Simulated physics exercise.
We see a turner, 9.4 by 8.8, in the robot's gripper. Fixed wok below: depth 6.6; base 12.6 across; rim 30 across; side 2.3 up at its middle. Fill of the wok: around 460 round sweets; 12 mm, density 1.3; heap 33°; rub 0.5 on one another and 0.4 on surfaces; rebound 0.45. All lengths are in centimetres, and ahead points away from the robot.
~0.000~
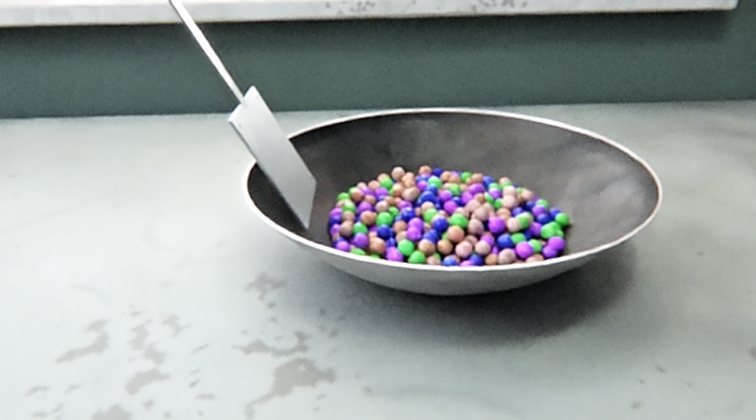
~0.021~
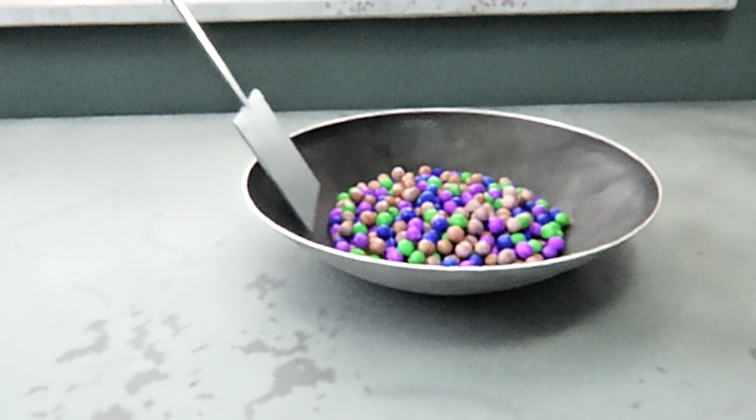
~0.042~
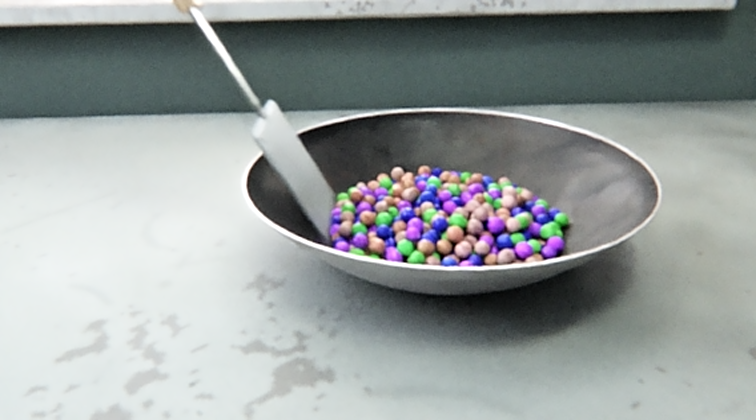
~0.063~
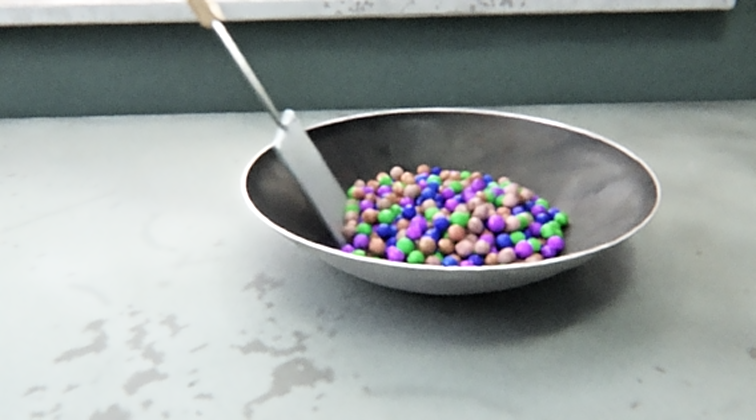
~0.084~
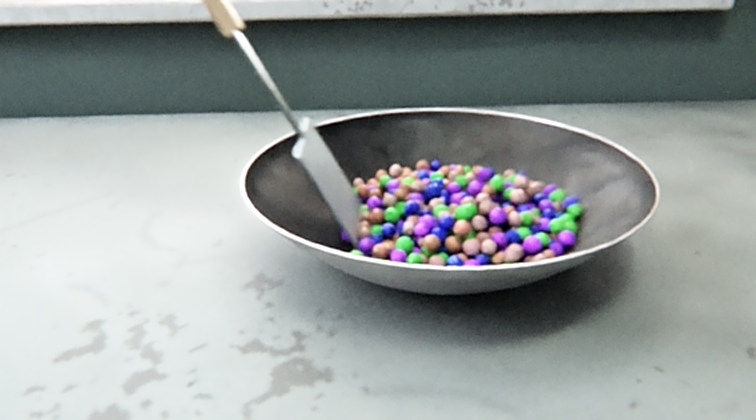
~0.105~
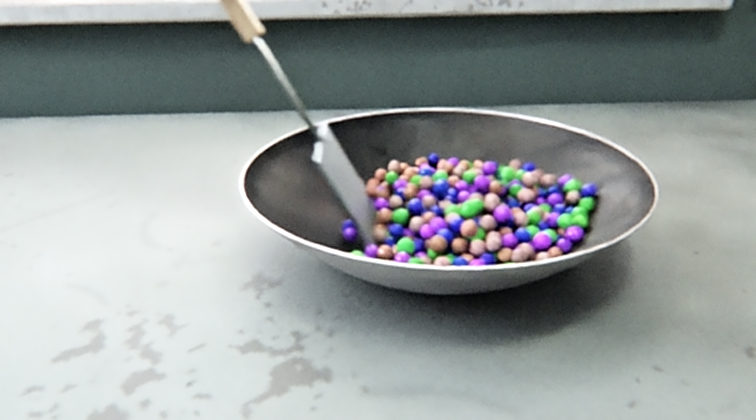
The clip opens on a wide, dark wok full of small purple, green, blue and tan balls, with a flat metal turner angled against its left side. The turner slides down and right into the pile's edge, then pushes the balls a short way toward the right, leaving a few behind it.
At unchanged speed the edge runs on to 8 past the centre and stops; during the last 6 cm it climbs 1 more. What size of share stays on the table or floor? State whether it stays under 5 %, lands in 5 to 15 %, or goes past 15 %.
It lands in 5 to 15 %.
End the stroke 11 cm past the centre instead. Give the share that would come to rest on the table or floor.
Then roughly 35 percent would finish on the table or floor.
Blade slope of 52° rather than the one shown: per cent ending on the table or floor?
It would then be close to 10 %.
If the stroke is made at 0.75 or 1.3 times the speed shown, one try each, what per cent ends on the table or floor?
Around 0 per cent, then around 15 per cent, would end on the table or floor.
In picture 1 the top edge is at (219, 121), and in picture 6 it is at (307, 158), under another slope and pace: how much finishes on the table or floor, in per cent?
Around 10 per cent finishes on the table or floor.
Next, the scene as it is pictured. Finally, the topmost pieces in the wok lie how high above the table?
Some 8.0 cm above the table.
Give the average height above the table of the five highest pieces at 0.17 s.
Around 6 cm above the table.
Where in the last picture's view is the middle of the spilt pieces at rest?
I'd place it close to (710, 238).
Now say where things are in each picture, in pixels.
The first frame shows turner top edge at (242, 103), sloping 62°; upper third of the load around (443, 211), from x 335 to 560, top at y 175; 456 in the wok.
The second frame shows turner top edge at (246, 105), sloping 62°; upper third of the load around (443, 211), from x 335 to 560, top at y 175.
The third frame shows turner top edge at (263, 116), sloping 62°; upper third of the load around (442, 211), from x 335 to 560, top at y 175.
The fourth frame shows turner top edge at (283, 127), sloping 62°; upper third of the load around (445, 210), from x 345 to 560, top at y 170.
The fifth frame shows turner top edge at (302, 135), sloping 62°; upper third of the load around (461, 204), from x 345 to 575, top at y 165.
The sixth frame shows turner top edge at (320, 140), sloping 62°; upper third of the load around (476, 199), from x 350 to 590, top at y 160; 456 in the wok.
After 0.17 s, sloping 62°, highest piece 6 above the table; 456 in the wok.
After 0.24 s, sloping 62°, highest piece 7 above the table; 456 in the wok.
After 0.48 s, sloping 62°, highest piece 8 above the table; 417 in the wok, 28 on the table or floor, 11 on the blade or in flight.
After 1.53 s, sloping 62°, highest piece 8 above the table; 416 in the wok, 40 on the table or floor.
At rest, 416 in the wok, 40 on the table or floor. That is 9 % on the table or floor.
